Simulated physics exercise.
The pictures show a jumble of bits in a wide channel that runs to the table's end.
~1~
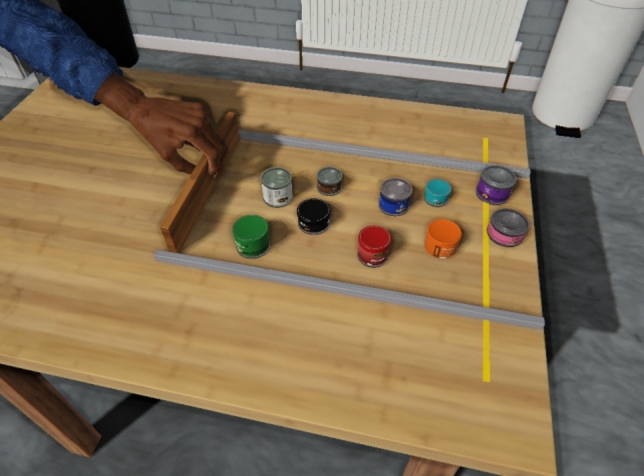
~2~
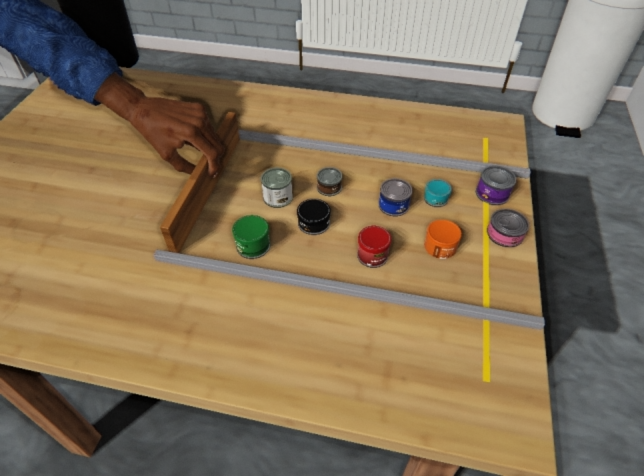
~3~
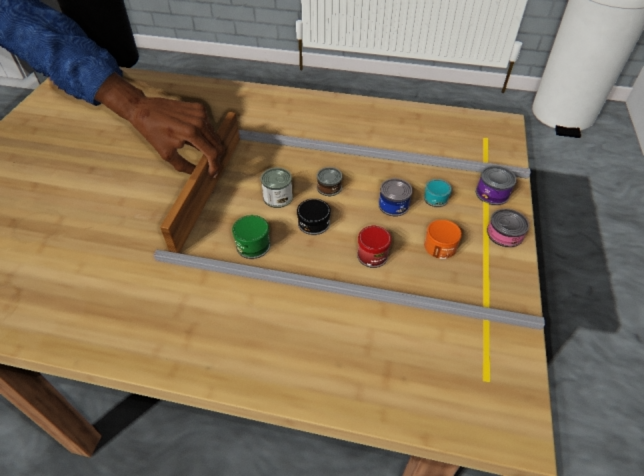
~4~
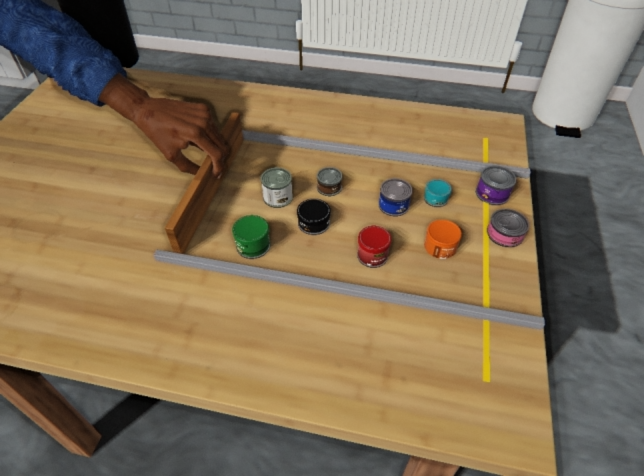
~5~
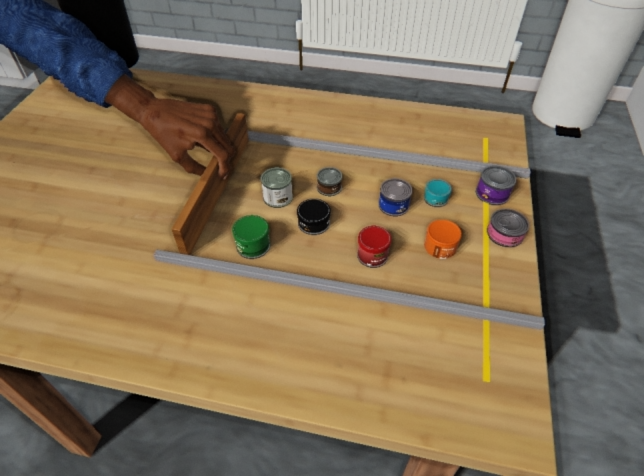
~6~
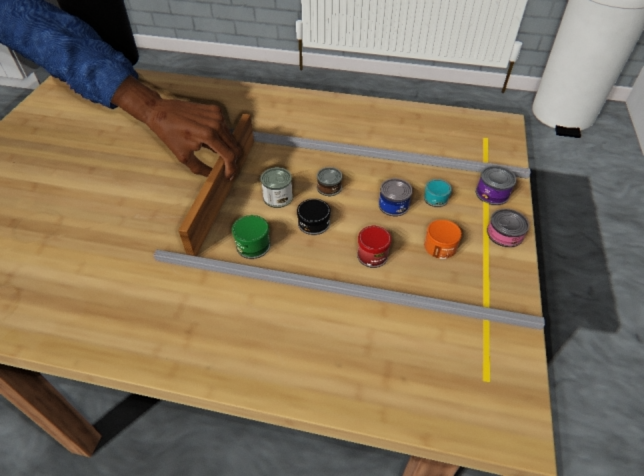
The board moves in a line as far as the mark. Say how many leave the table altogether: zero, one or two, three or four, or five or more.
Outcome: The number that fall off is one or two.
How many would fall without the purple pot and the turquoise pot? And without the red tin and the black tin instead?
Fallen: 1, and 1 in the other try.
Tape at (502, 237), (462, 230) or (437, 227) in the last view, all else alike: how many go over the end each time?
Down on the floor: 5, 0 and 0.
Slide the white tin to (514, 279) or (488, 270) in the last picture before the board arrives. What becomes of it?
In that order, it falls; drops off.
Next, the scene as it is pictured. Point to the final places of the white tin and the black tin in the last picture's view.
Near (505, 222) and (506, 251).
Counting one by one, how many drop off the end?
Fallen: 1.
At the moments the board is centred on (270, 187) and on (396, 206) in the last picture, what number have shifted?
First 2, then 8.
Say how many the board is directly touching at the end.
It touches 5.
Early on, none off yet; pink pot at rest near (507, 228); purple pot at rest near (496, 185); orange tub at rest near (442, 239).
Finally, the number that fall off is one or two; lost, pink pot.
